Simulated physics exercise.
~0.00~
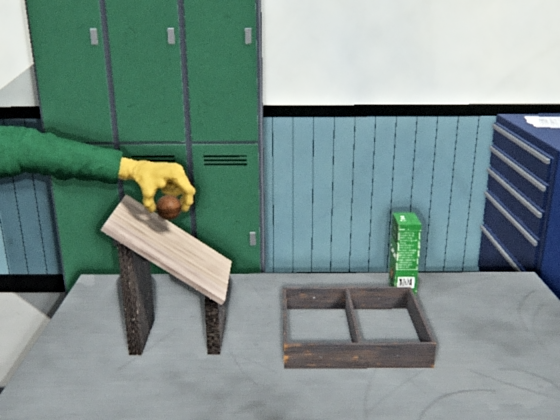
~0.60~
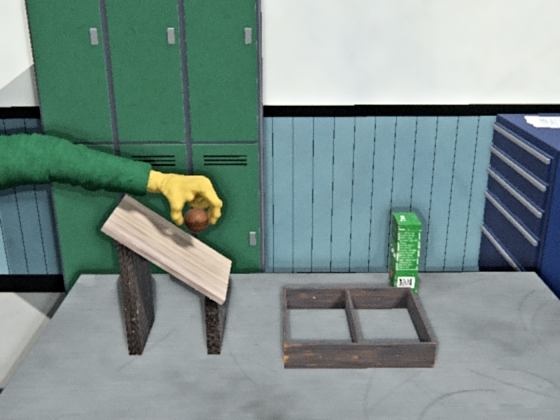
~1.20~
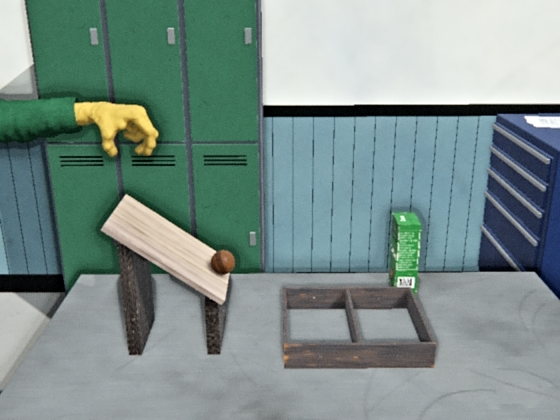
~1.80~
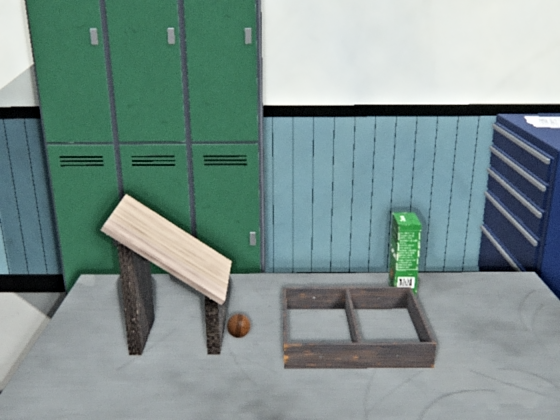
A yellow-gloved hand releasing a brown ball on a sloping board, the ball rolling down and ending short of the open tray.
